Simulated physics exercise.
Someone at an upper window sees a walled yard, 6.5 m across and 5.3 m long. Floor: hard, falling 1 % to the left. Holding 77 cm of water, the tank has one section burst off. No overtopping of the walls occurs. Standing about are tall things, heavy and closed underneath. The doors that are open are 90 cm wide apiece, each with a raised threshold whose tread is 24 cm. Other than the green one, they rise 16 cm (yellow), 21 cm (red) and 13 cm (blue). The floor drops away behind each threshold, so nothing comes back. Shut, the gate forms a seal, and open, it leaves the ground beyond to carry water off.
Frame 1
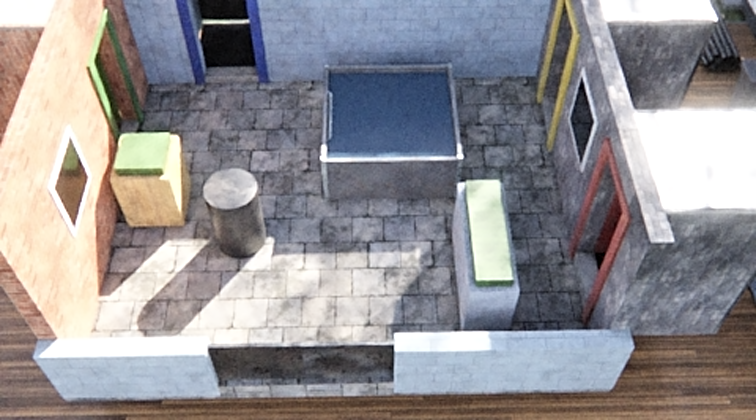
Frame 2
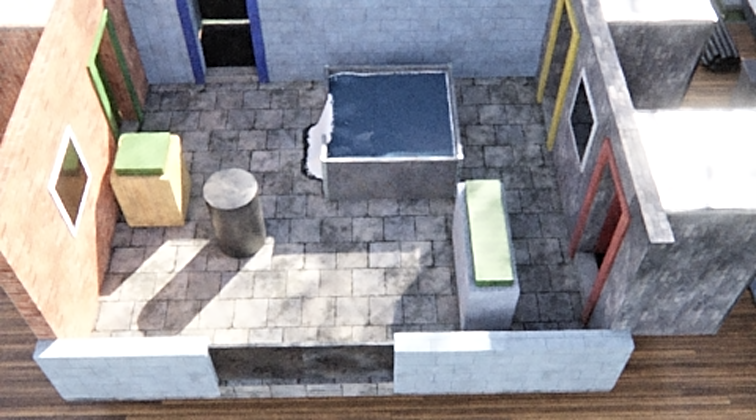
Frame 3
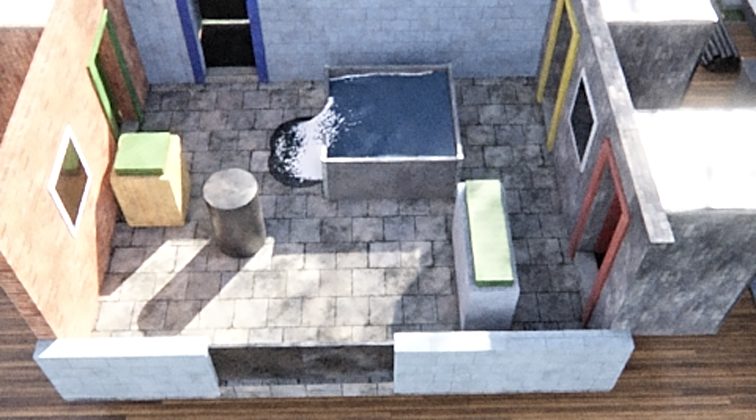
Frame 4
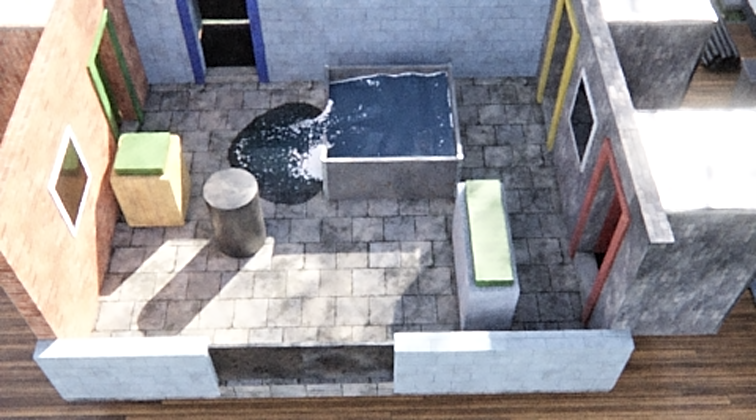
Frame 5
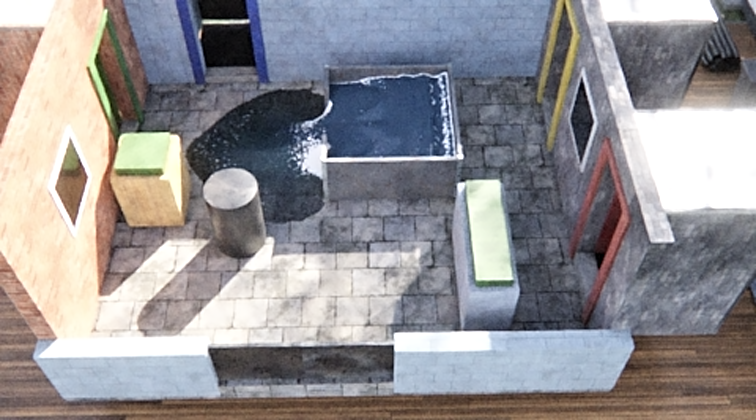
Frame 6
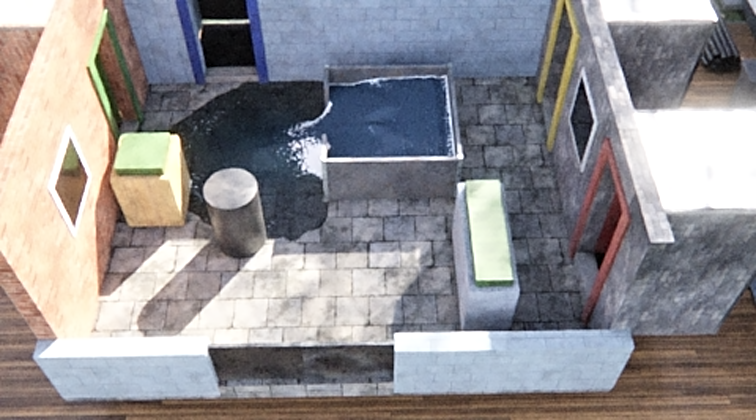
A walled yard paved with grey stone is seen from high above, the view never moving. A square tank of dark blue water stands near the back wall, with a green-topped yellow block and a grey cylinder to its left, a green-topped white block at right, and blue, green, yellow and red door surrounds. Water bursts from the tank's left side in white foam, then spreads leftward as a dark, widening pool behind the cylinder towards the yellow block.
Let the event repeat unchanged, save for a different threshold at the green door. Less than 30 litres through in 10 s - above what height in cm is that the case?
Above about 28 cm.
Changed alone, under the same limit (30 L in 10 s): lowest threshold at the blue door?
Roughly 13.5 cm at the blue door.
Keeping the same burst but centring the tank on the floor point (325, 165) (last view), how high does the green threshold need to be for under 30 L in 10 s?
A minimum of about 36 cm.
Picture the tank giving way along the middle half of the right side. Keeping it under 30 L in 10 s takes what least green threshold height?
About 7.5 cm.
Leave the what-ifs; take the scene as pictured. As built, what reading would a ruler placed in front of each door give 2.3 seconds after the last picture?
Door by door, in centimetres - yellow 0, green 25, red 0, blue 15.
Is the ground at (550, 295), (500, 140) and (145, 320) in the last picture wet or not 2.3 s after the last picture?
So the three spots come out spared, spared, swamped, in that order.
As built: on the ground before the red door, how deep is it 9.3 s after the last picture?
About 2.0 cm.
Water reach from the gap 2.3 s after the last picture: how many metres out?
Roughly 4.8 m.
Then, 0.7 s after the last picture water covers 30 % of the floor, deepest (45 cm) near (149, 86); 20 cm at the green door, 57 litres in over its 9 cm threshold.
Then, 2.3 s after the last picture water covers 45 % of the floor, deepest (30 cm) near (130, 168); 25 cm at the green door, 291 litres in over its 9 cm threshold.
Then, 9.3 s after the last picture water covers 95 % of the floor; 13 cm at the green door, 511 litres in over its 9 cm threshold.
At the green door as built, the water peaked near 34 cm, 1.5 s after the last picture.
With a threshold of 24 cm, 62 litres would have come in within the 10 s; with 32 cm, 7 litres. So under 30 litres takes about 28 cm.
